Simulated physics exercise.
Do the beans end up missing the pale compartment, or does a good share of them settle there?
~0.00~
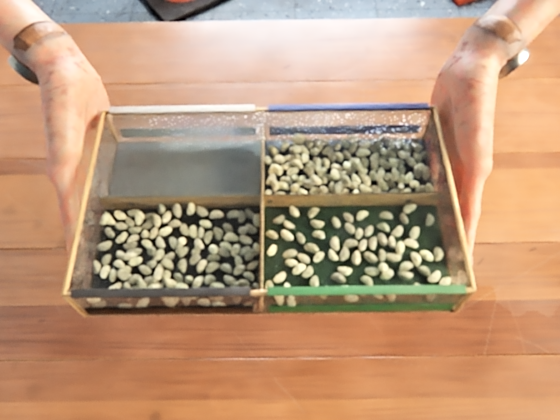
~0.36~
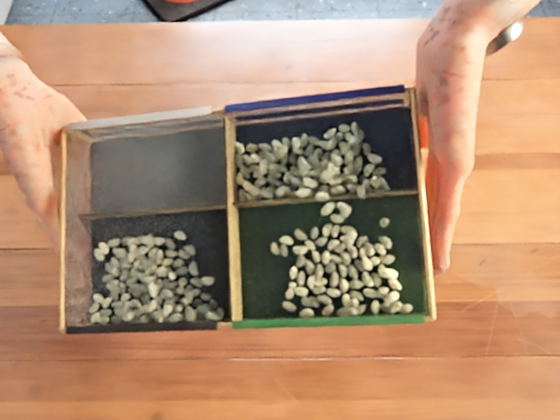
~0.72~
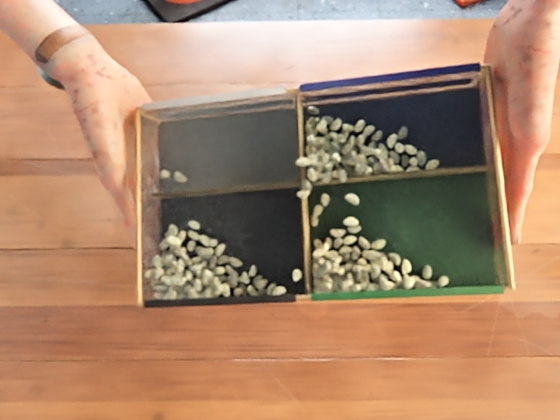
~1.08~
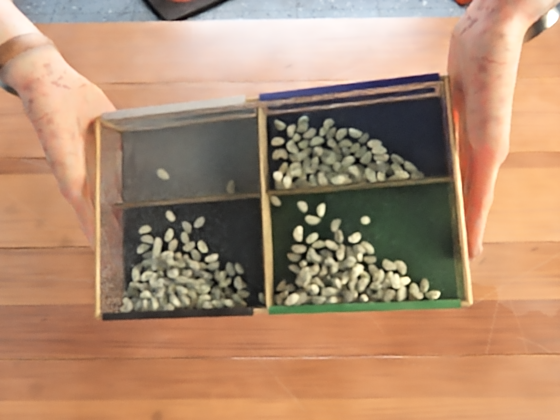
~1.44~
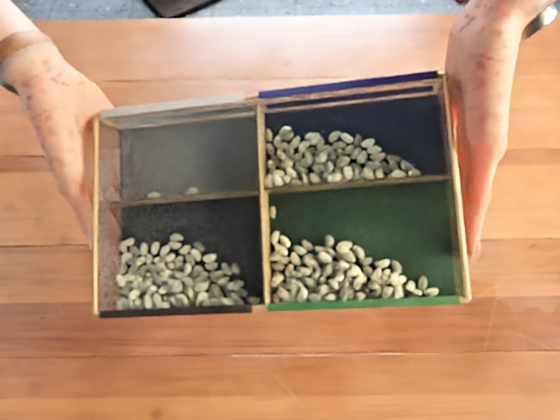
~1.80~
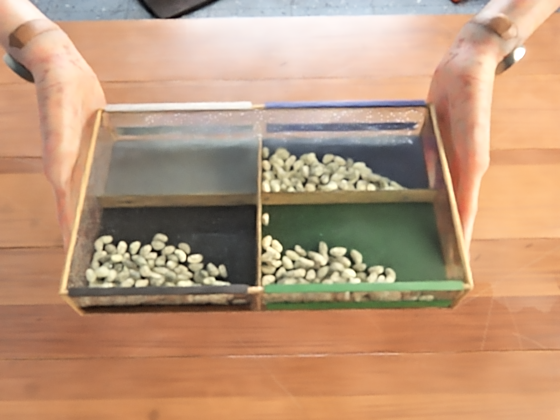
They miss the pale compartment, which is empty at the end. The beans rest in the black, green and blue compartments, with a good share in each.
